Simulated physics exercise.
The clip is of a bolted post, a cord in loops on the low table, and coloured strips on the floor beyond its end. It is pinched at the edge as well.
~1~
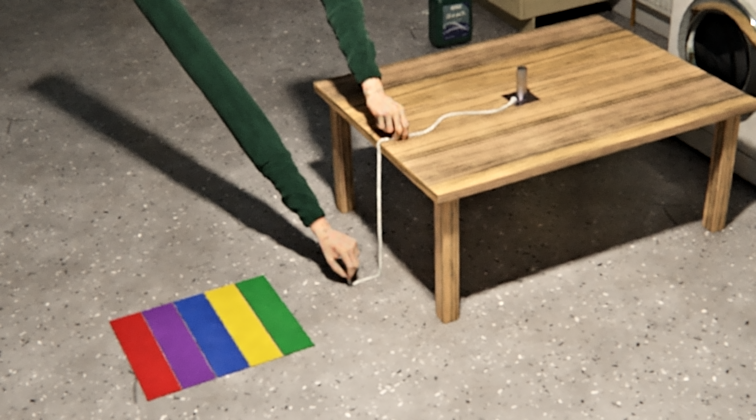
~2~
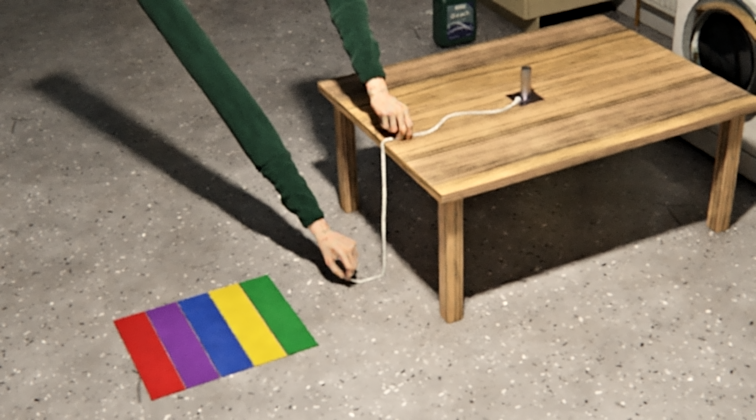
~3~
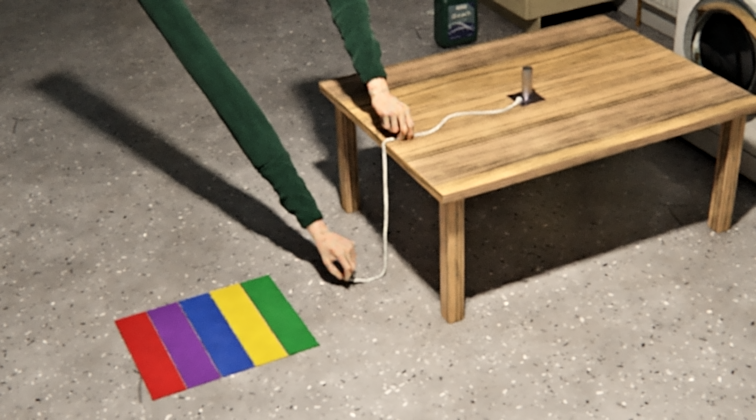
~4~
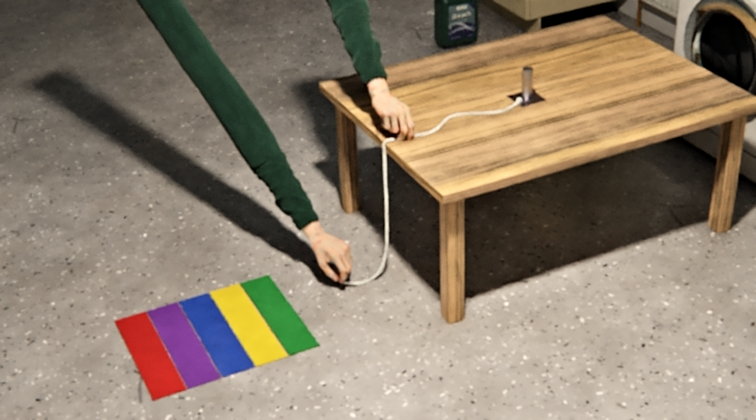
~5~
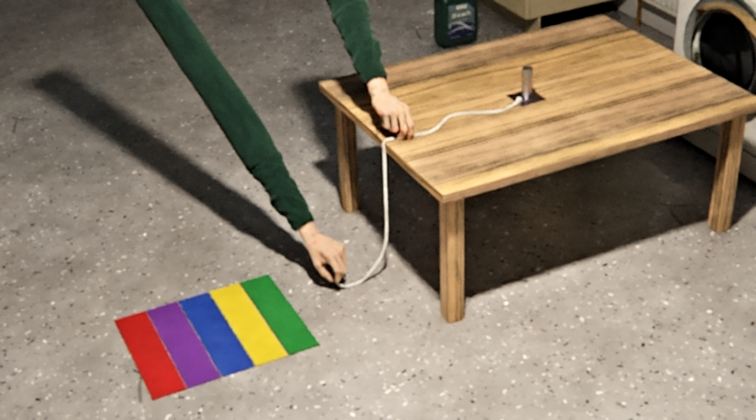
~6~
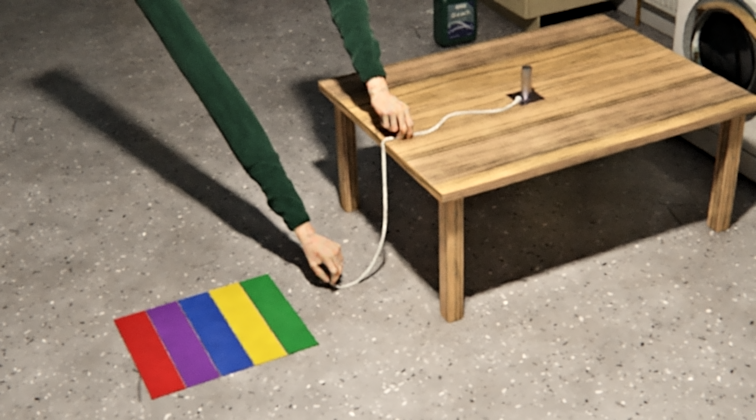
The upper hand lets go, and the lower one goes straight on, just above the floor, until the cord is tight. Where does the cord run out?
The yellow one.
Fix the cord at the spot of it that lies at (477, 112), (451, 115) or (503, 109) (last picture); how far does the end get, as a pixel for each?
Near (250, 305), (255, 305) and (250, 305).
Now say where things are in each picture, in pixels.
In the first frame, end (347, 275); green (290, 337); yellow (258, 347); blue (225, 358); purple (192, 369); red (157, 380).
In the second frame, end (345, 277); cord through (505, 109) (449, 116) (415, 135) (384, 168) (384, 219) (384, 268).
In the third frame, end (344, 277).
In the fourth frame, end (339, 279); cord through (506, 110) (451, 117) (416, 136) (385, 168) (387, 219) (381, 269).
In the fifth frame, end (334, 280).
In the sixth frame, end (330, 281); cord through (505, 109) (450, 116) (415, 135) (384, 167) (385, 218) (370, 268).
Soon after, end near (292, 292); short of the strips.
Then, end near (262, 302); over green.
At full stretch, end near (245, 307); over yellow. It halts on the yellow strip.
